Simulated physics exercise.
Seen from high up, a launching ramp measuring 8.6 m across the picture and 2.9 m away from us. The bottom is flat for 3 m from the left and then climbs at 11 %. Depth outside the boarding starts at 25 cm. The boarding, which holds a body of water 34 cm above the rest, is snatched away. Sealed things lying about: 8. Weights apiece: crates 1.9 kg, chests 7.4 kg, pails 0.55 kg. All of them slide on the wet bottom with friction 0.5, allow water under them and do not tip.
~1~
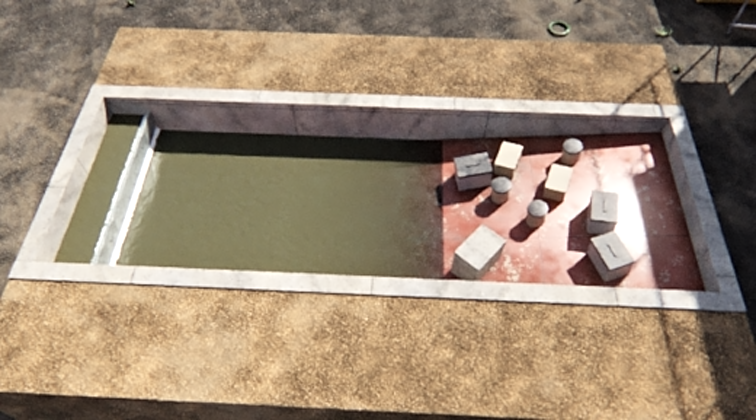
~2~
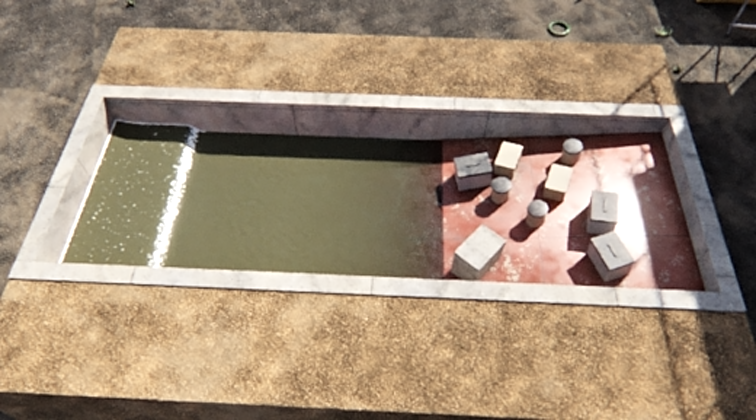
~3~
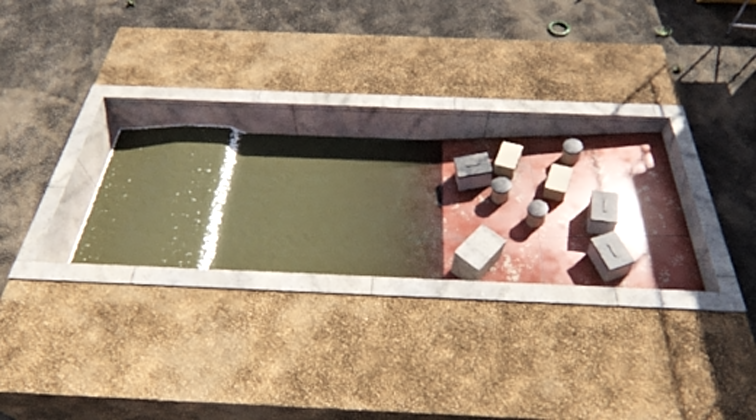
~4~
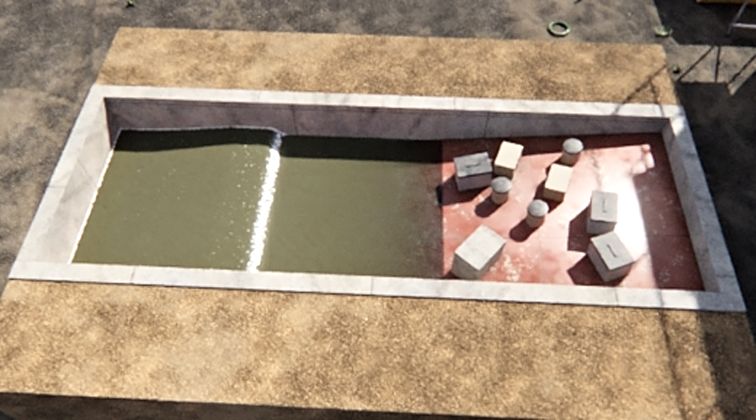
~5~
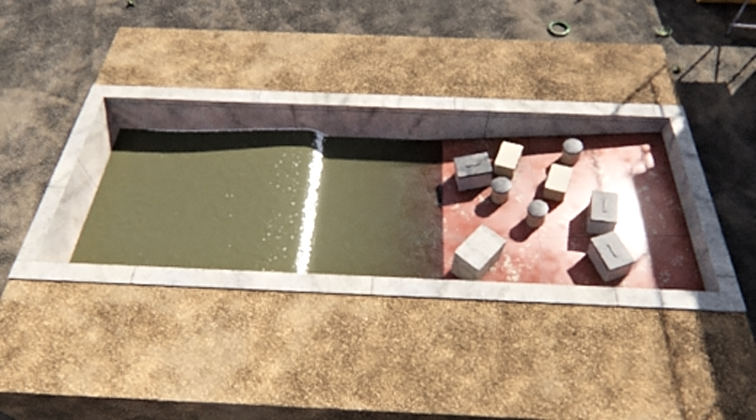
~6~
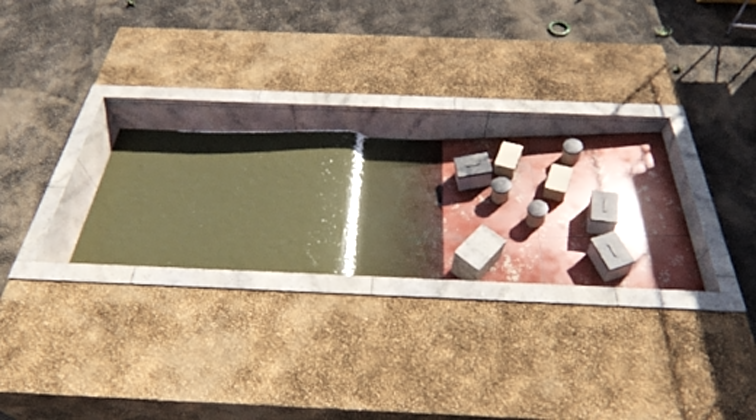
At first, a narrow strip of greenish water stands behind a pale barrier at the left end of a walled basin. The barrier disappears, and a bright, foamy wave front travels rightward across the calm water, while the blocks and domed objects on the reddish floor stay still.
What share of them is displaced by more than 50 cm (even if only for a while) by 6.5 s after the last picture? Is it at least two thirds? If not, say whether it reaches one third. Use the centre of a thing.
Yes, two thirds or more.
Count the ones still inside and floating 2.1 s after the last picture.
Count at that moment: 4.
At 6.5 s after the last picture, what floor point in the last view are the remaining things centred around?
Mean floor pixel: About (414, 207).
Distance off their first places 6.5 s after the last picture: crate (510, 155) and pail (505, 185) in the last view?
250 cm and 200 cm respectively.
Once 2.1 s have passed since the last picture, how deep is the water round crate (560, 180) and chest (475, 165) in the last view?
2 and 6 cm.
Then, 0.6 s after the last picture 0 of 8 are over 50 cm from their spots; 0 afloat.
Then, 2.1 s after the last picture 4 of 8 are over 50 cm from their spots; 4 afloat.
Then, 4.1 s after the last picture 1 of 8 are over 50 cm from their spots; 5 afloat.
Then, 6.5 s after the last picture 6 of 8 are over 50 cm from their spots, and 6 have been at some point; 6 afloat.
